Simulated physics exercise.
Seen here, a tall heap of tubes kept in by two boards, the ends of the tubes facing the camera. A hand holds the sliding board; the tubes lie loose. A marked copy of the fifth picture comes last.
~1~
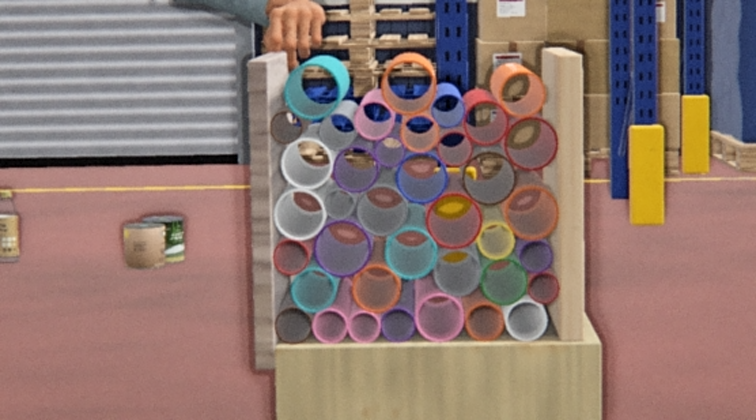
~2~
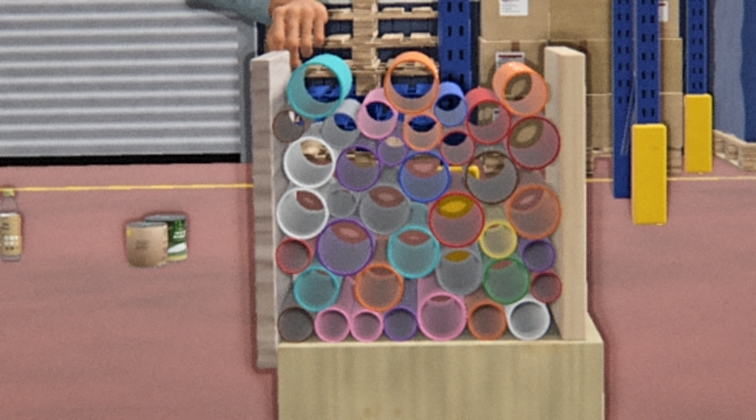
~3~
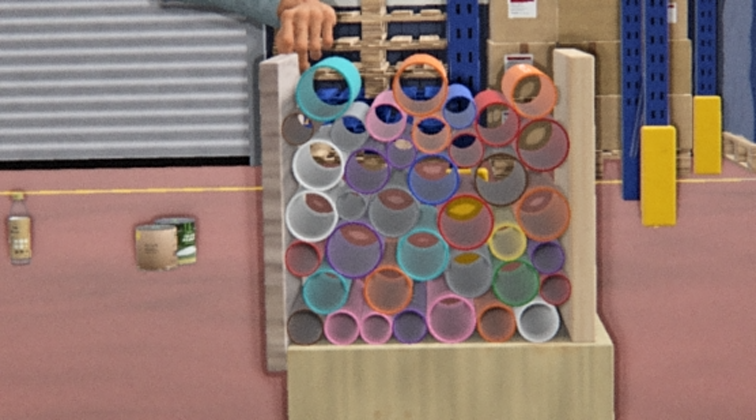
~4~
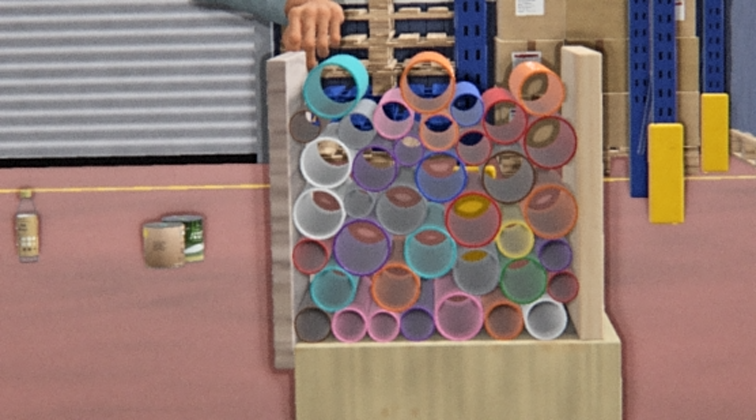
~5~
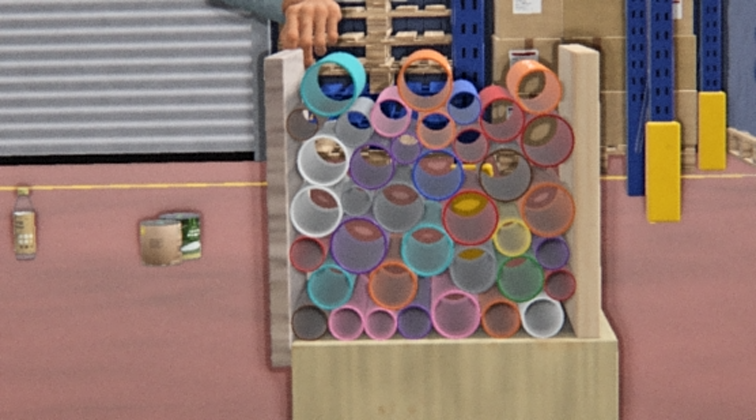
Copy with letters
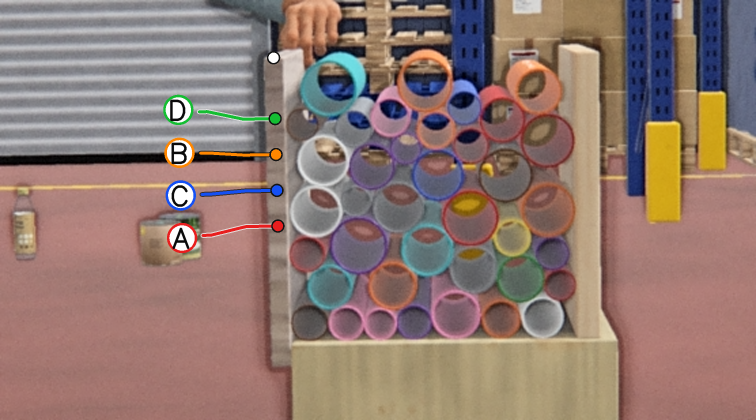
In a warehouse with a reddish floor, seen straight on, a tall stack of colourful tubes sits between two upright pale boards on a wooden base. A hand rests at the top of the left board, with a grey shutter, a bottle and cans to the left, and cartons, pallets, blue racking and yellow posts behind and to the right. The view shifts slightly, while the tubes, boards and hand show no clear movement of their own.
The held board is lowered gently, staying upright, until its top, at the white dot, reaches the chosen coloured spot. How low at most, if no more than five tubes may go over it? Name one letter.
The last mark within the limit is A.
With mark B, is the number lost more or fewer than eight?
At B, fewer than eight.
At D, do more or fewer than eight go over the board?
It loses fewer than eight.
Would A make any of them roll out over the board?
Yes.
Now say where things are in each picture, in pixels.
The first picture shows a grey tube (382, 211); a white tube (307, 164); a red tube (486, 123).
The second picture shows a red tube (489, 122); a blue tube (451, 110).
The third picture shows side board (285, 200); a brown tube (305, 327).
The fourth picture shows an orange tube (504, 321); a grey tube (477, 272).
The fifth picture shows a red tube (470, 218); a grey tube (398, 208); a white tube (324, 161).
On the marked copy, A at (278, 226); B at (276, 155); C at (277, 190); D at (275, 119); the white dot at (273, 58).
Following A. Soon after the start, top of the board (286, 132).
Later, top of the board (288, 215).
In the end, top of the board (288, 225), five out over the board.
As for the rest, B two out over the board; C five out over the board; D none out over the board.
